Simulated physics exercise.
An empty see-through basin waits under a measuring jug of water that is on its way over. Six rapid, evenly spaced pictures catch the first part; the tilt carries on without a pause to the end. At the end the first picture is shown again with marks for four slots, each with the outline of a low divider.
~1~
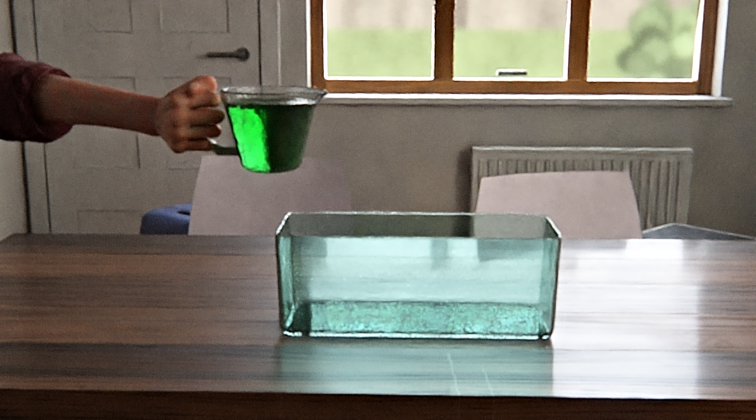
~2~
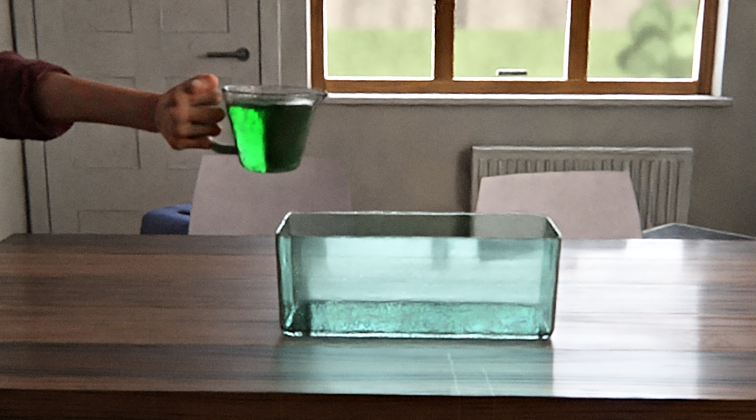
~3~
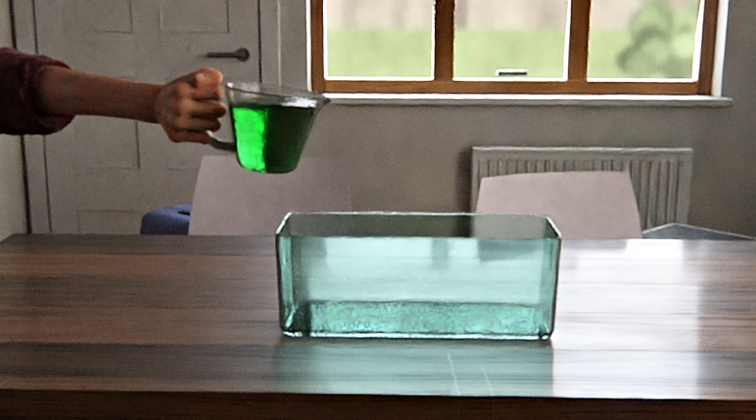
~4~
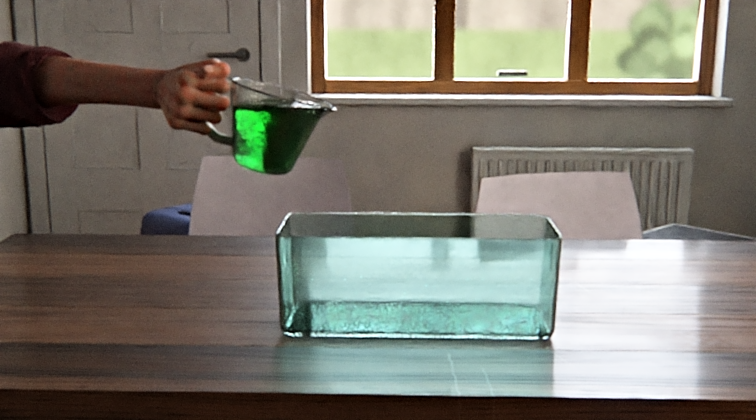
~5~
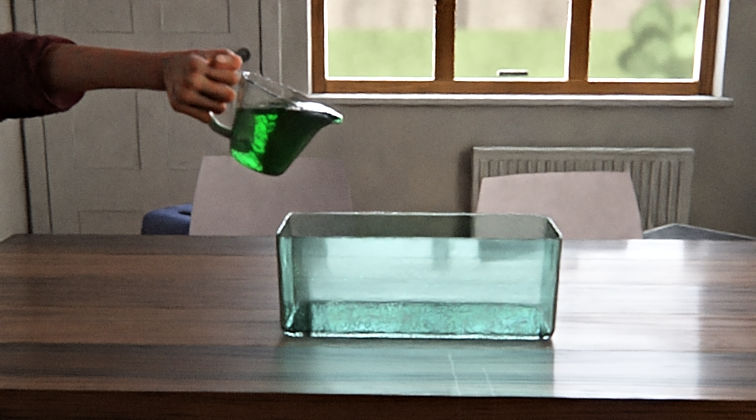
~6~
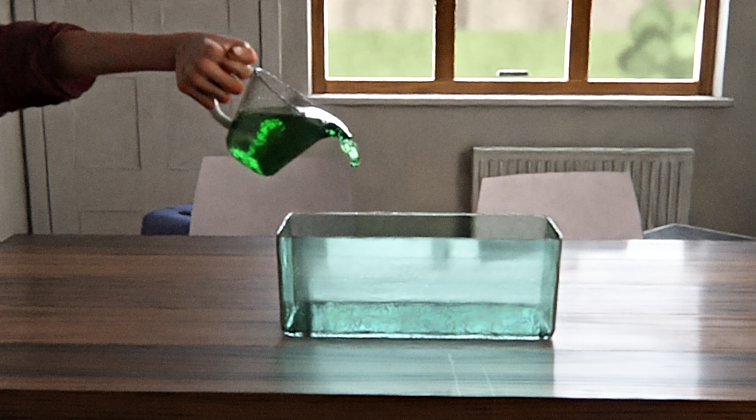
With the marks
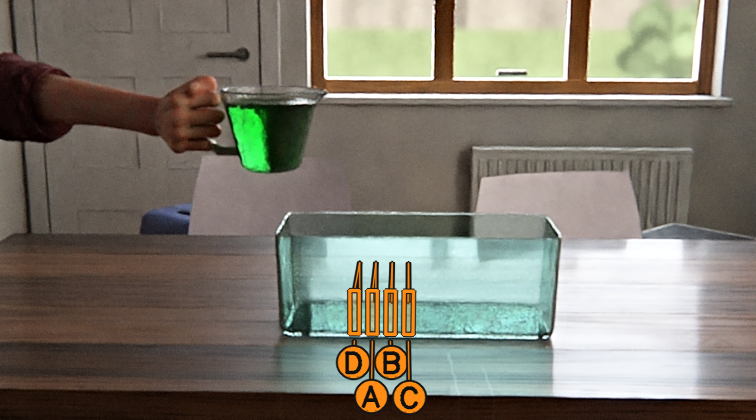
A hand tilting a clear measuring jug of green liquid rightward above a glass basin, liquid starting to run over its lip.
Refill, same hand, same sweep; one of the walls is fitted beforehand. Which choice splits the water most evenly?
The best slot is A.
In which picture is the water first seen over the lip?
Picture 5.
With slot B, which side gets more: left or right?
The left side.
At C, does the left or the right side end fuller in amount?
More ends on the left.
On the marked copy, A at (372, 340); B at (390, 340); C at (408, 341); D at (354, 340).
With A, about 56 % ends left of the wall and 43 % right of it.
With B, about 86 % ends left of the wall and 13 % right of it.
With C, about 95 % ends left of the wall and 3 % right of it.
With D, about 27 % ends left of the wall and 72 % right of it.
